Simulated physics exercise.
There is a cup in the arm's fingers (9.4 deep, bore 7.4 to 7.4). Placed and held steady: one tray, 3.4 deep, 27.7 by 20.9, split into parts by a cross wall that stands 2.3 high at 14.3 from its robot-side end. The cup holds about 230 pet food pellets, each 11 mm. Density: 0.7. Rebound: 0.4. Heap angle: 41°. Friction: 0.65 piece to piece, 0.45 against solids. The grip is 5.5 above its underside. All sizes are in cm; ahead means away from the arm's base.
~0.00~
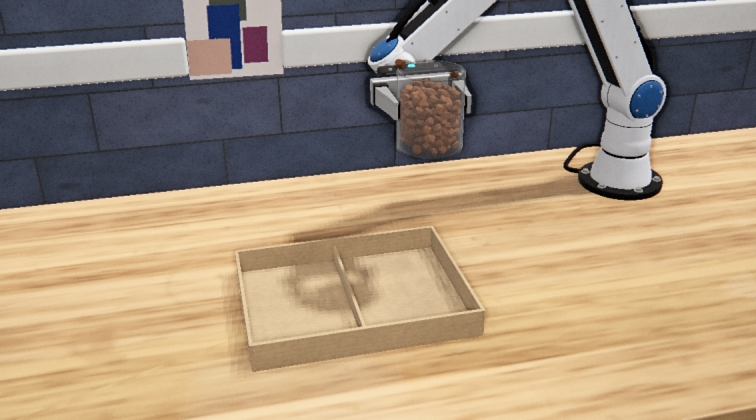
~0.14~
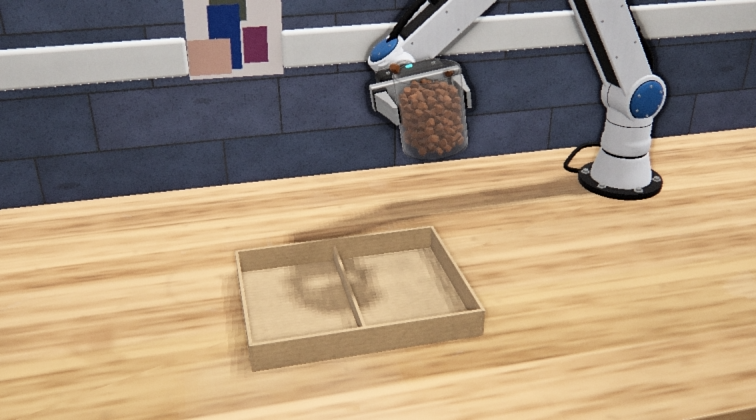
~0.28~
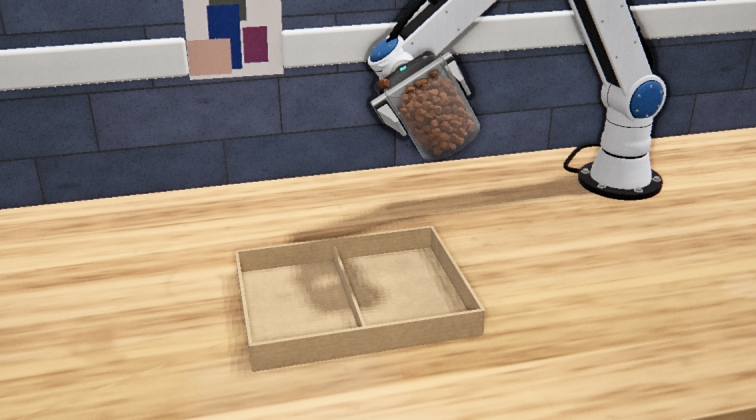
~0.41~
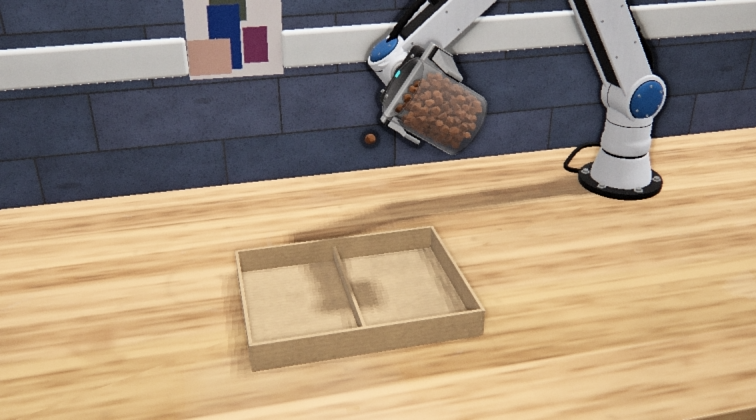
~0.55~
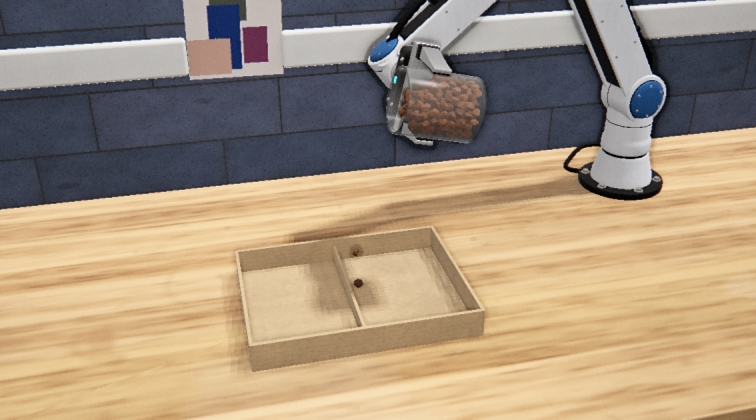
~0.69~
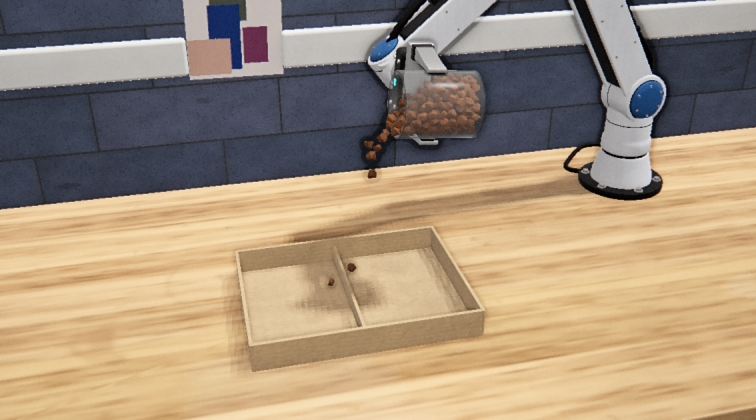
In the video, a white robot arm holds a clear container of brown pellets above a divided tray on a wooden table and tilts it leftward until nearly horizontal, as a few pellets drop toward the tray, then more stream out.
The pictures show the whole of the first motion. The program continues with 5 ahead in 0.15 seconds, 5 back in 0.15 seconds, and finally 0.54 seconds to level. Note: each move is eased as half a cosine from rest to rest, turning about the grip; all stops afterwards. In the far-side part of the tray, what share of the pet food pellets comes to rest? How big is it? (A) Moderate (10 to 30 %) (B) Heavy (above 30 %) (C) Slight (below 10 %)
A, moderate (10 to 30 %).
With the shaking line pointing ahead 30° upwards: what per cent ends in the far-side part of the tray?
About 25 per cent.
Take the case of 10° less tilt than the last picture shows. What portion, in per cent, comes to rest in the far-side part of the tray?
Roughly 5 percent.
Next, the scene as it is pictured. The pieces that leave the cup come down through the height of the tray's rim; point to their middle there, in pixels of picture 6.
I'd put it somewhere near (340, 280).
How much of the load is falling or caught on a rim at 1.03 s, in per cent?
Logged share: Close to 24 per cent.
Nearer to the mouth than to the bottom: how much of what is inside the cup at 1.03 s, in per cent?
My estimate is near 45 per cent.
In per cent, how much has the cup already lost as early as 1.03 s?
About 30 in a hundred parts are out by then.
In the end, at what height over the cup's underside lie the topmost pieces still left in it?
Height at rest: About 7.5 centimetres.
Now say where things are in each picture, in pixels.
The cup middle at (430, 111), level; upper third of the load around (431, 98), from x 400 to 455, top at y 65; 229 in the cup, in the first picture.
The cup middle at (431, 111), tilted 8° forward; upper third of the load around (431, 99), from x 395 to 460, top at y 70, in the second picture.
The cup middle at (433, 110), tilted 29° forward; upper third of the load around (434, 98), from x 385 to 470, top at y 75, in the third picture.
The cup middle at (436, 108), tilted 56° forward; upper third of the load around (438, 95), from x 370 to 480, top at y 80; 228 in the cup, 1 in flight or on a rim, in the fourth picture.
The cup middle at (437, 105), tilted 77° forward; upper third of the load around (442, 92), from x 355 to 475, top at y 80; 227 in the cup, 1 in the robot-side part, 1 in flight or on a rim, in the fifth picture.
The cup middle at (437, 104), tilted 85° forward; upper third of the load around (449, 92), from x 330 to 475, top at y 80; 223 in the cup, 1 in the robot-side part, 1 in the far-side part, 4 in flight or on a rim, in the sixth picture.
After 1.03 s, tilted 84° forward, highest piece 28 above the table; 159 in the cup, 12 in the far-side part, 2 in the robot-side part, 56 in flight or on a rim.
After 1.36 s, tilted 19° forward, highest piece 30 above the table; 155 in the cup, 46 in the far-side part, 26 in the robot-side part, 1 on the table or floor, 1 in flight or on a rim.
After 1.73 s, level, highest piece 29 above the table; 155 in the cup, 47 in the far-side part, 26 in the robot-side part, 1 on the table or floor.
After 2.78 s, level, highest piece 29 above the table; 155 in the cup, 47 in the far-side part, 26 in the robot-side part, 1 on the table or floor.
In the end, 155 in the cup, 47 in the far-side part, 26 in the robot-side part, 1 on the table or floor. That is 21 % in the far-side part of the tray.
